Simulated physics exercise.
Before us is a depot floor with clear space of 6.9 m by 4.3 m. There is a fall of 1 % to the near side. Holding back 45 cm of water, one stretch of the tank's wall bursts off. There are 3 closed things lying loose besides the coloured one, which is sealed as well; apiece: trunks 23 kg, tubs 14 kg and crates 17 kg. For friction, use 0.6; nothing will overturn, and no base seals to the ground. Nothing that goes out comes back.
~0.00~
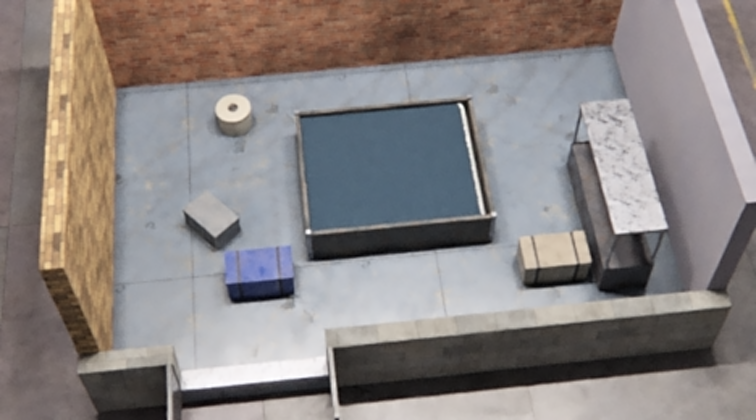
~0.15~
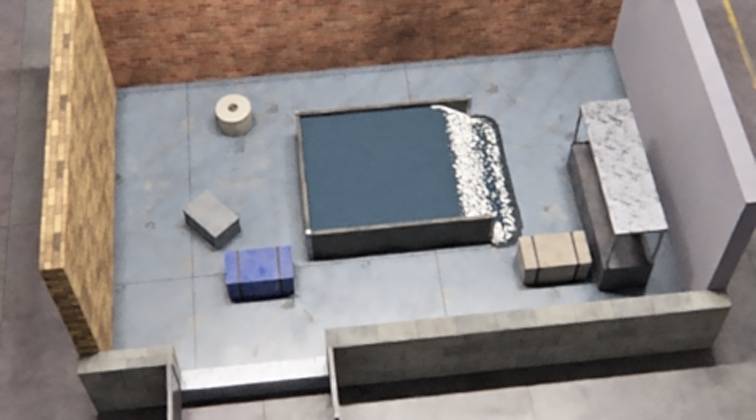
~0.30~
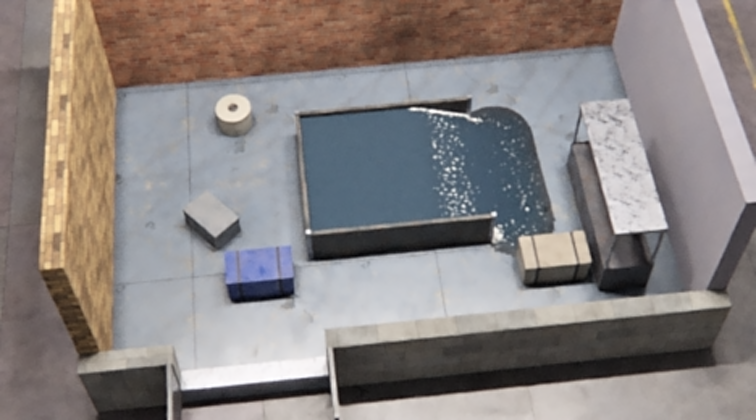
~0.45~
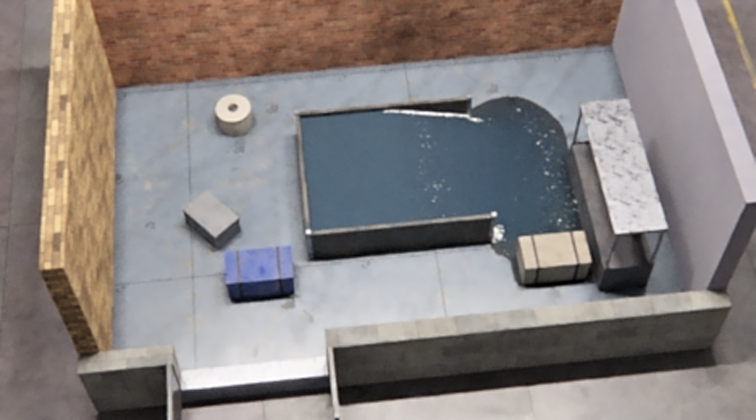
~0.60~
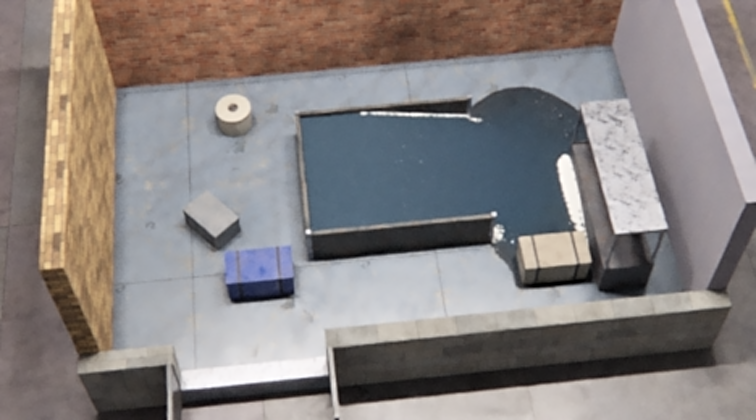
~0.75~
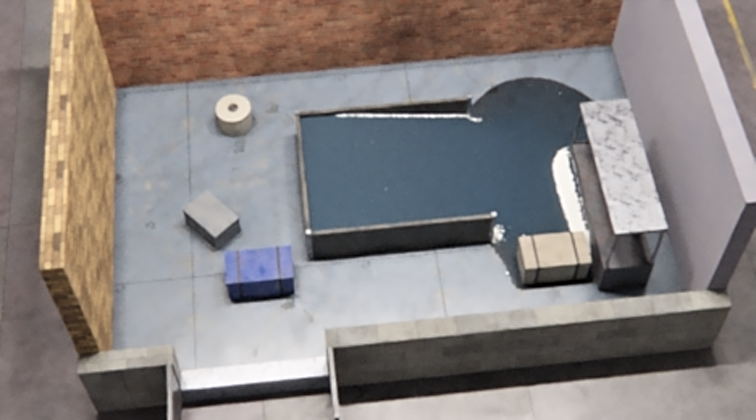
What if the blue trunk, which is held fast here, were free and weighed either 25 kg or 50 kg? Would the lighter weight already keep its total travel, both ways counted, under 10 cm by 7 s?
Yes - it will be fine at the lower figure.
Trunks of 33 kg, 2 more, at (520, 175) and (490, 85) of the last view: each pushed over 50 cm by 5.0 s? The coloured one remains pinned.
First greater, then greater.
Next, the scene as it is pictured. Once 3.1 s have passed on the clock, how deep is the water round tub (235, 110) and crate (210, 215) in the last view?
First about 0 cm, second about 0 cm.
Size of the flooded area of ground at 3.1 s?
About 16 m2.
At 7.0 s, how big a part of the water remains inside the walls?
About 98 in a hundred parts of the water.
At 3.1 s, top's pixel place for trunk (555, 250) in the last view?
Near (427, 288).
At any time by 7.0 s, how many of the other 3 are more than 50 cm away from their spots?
The total is 1.
After 1.4 s the blue trunk would be 0 cm from its start with 25 kg and 0 cm from its start with 50 kg; 0 cm of water round it then.
After 3.1 s the blue trunk would be 0 cm from its start with 25 kg and 0 cm from its start with 50 kg; 0 cm of water round it then.
After 4.9 s the blue trunk would be 3 cm from its start with 25 kg and 0 cm from its start with 50 kg; 3 cm of water round it then.
After 7.0 s the blue trunk would be 3 cm from its start with 25 kg and 0 cm from its start with 50 kg; 4 cm of water round it then.
